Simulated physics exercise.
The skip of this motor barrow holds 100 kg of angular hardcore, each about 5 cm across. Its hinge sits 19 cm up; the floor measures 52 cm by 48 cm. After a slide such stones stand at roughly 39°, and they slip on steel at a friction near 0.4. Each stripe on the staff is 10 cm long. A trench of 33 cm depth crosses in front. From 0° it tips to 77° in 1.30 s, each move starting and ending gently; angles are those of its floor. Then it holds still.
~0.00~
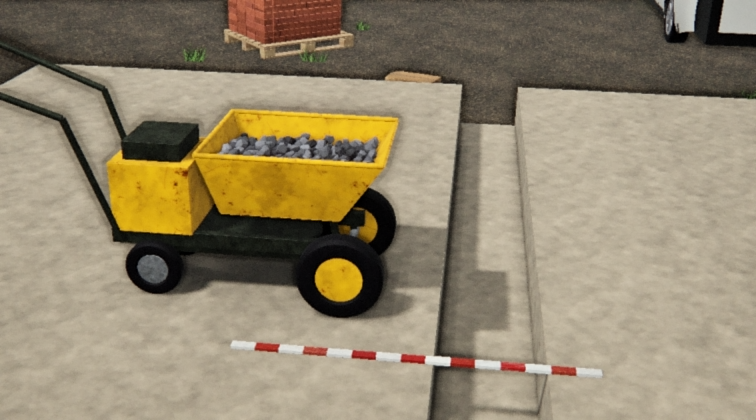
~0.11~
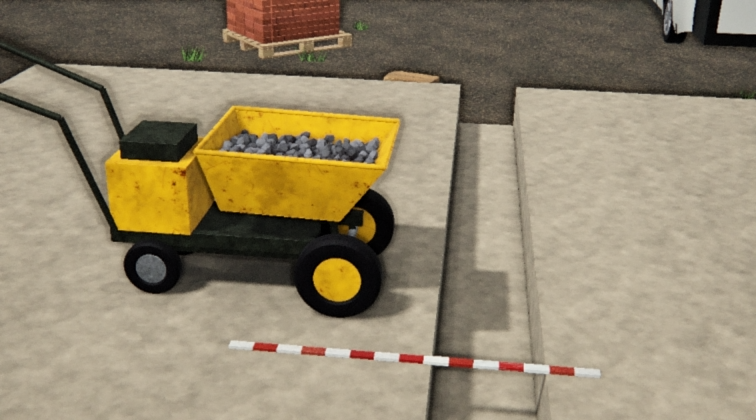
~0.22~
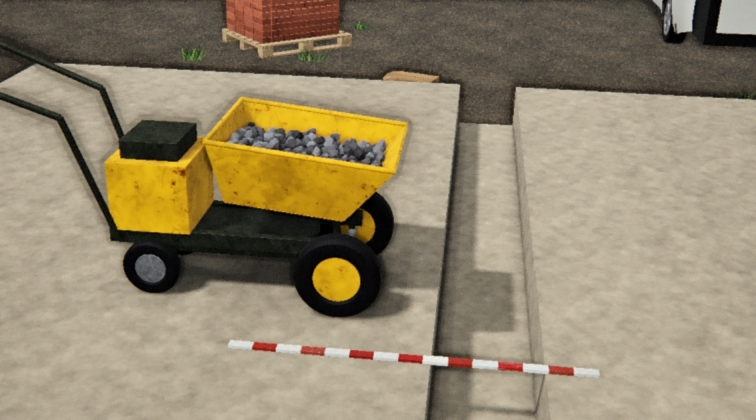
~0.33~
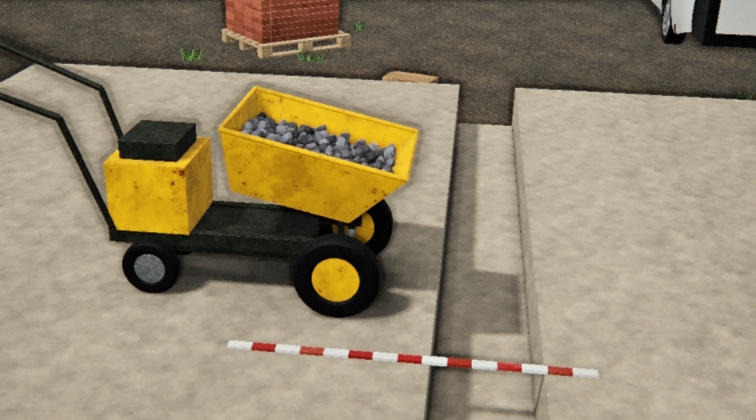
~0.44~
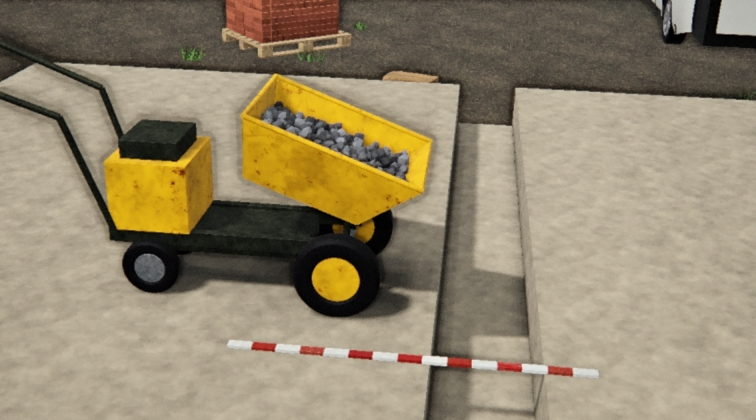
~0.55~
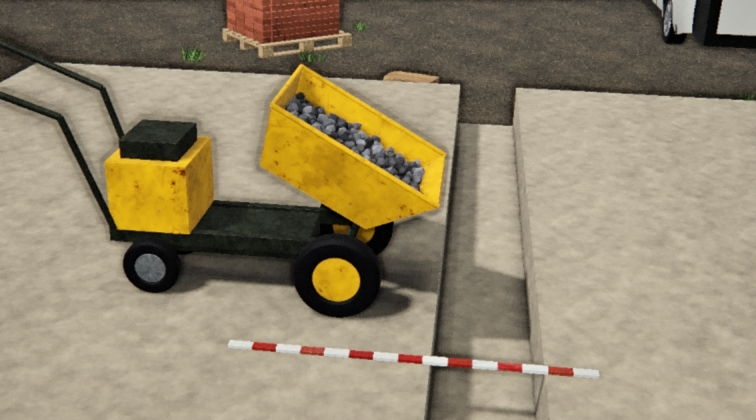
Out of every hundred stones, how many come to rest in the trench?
Roughly 100 per cent ends in the trench.
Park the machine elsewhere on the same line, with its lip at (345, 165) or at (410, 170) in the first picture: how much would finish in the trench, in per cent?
First some 100, then 90 per cent.
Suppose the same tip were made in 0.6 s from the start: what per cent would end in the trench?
Then about 85 per cent.
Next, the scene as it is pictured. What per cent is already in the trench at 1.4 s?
About 25 per cent by then.
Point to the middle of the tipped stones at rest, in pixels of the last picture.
Their middle is at about (495, 343).
After 1.0 s the floor is at 65°; 100 % in the skip; the foremost stones are at (457, 243).
After 1.4 s the floor is at 77°; 74 % in the skip, 26 % in the trench; the foremost stones are at (529, 336).
After 1.8 s the floor is at 77°; 39 % in the skip, 61 % in the trench; the foremost stones are at (542, 315).
After 3.7 s the floor is at 77°; 0 % in the skip, 100 % in the trench; the foremost stones are at (546, 325).
